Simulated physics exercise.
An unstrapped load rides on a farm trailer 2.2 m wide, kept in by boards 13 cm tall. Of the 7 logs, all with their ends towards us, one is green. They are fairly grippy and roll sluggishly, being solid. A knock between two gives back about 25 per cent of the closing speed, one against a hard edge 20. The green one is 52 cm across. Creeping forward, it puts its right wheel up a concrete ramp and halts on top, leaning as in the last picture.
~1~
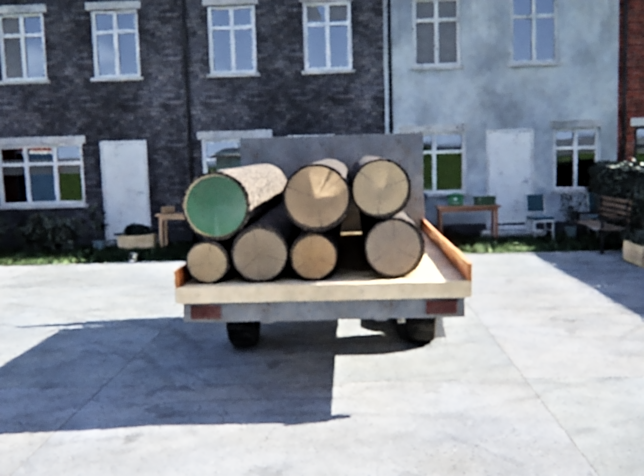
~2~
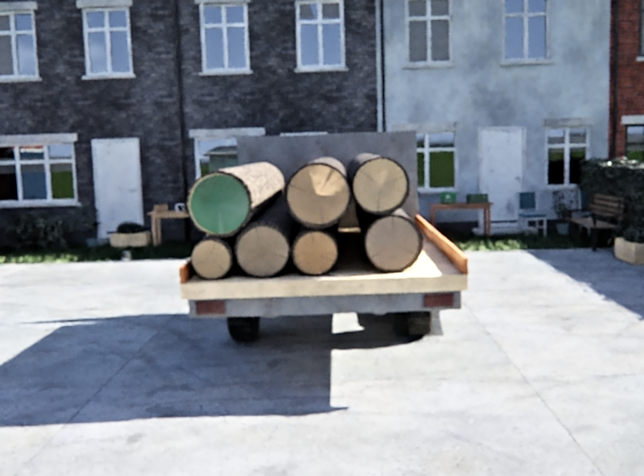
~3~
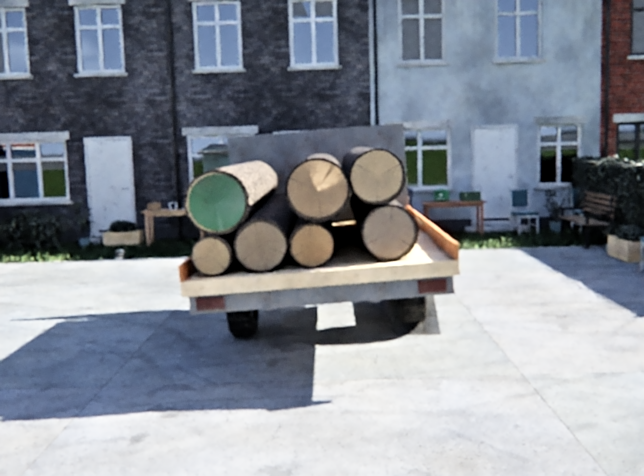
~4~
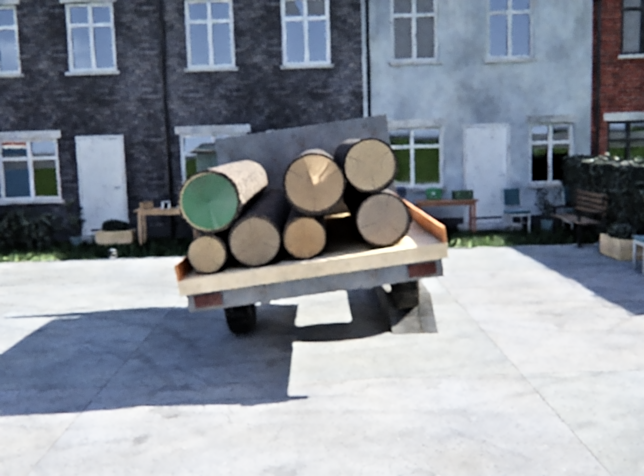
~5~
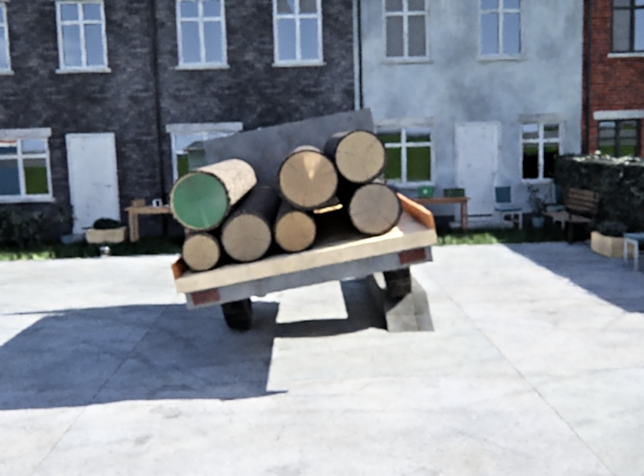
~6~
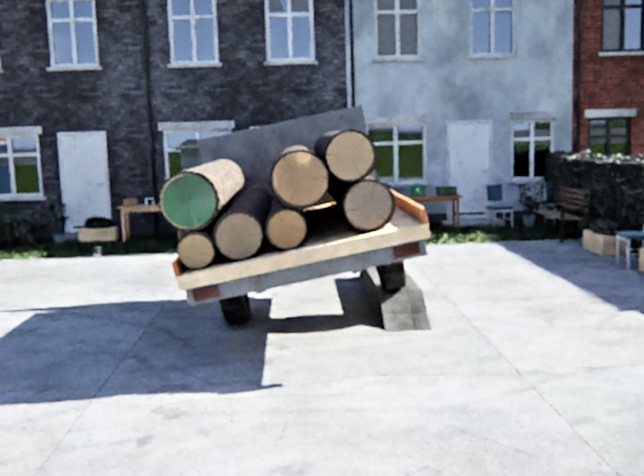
At first, a flatbed stands level in a paved yard before terraced houses, carrying seven stacked logs, the one at upper left green-ended. Then its right wheel climbs a concrete ramp, and the deck gradually tilts down to the left, while the logs lean with it and keep much the same arrangement.
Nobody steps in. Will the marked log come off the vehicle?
The green one ends on the ground.
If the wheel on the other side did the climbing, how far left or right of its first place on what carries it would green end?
Some 15 cm rightwards.
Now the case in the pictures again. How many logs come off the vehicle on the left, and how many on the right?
Left 1, right 0.
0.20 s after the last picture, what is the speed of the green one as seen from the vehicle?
Near 0.8 m/s.
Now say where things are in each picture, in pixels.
The first picture shows green at (216, 206); 4 of the 7 make up the bottom layer.
The second picture shows green at (220, 204); the deck is level.
The third picture shows green at (217, 203); the deck slopes 3° down to the left.
The fourth picture shows green at (210, 202); the deck slopes 6° down to the left.
The fifth picture shows green at (200, 201); the deck slopes 9° down to the left.
The sixth picture shows green at (189, 201); the deck slopes 10° down to the left.
Then, 0.2 s after the last picture, green is up on others, 10 cm from the left edge, rolling left; 0 gone from the deck.
Then, 0.3 s after the last picture, green is up on others, 5 cm from the left edge, rolling left; 0 gone from the deck.
Then, 0.4 s after the last picture, green is dropping off the left side; 1 gone from the deck.
Then, 0.5 s after the last picture, green is dropping off the left side; 1 gone from the deck.
At rest (1.9 s after the last picture), green is on the ground to the left; 1 gone from the deck.
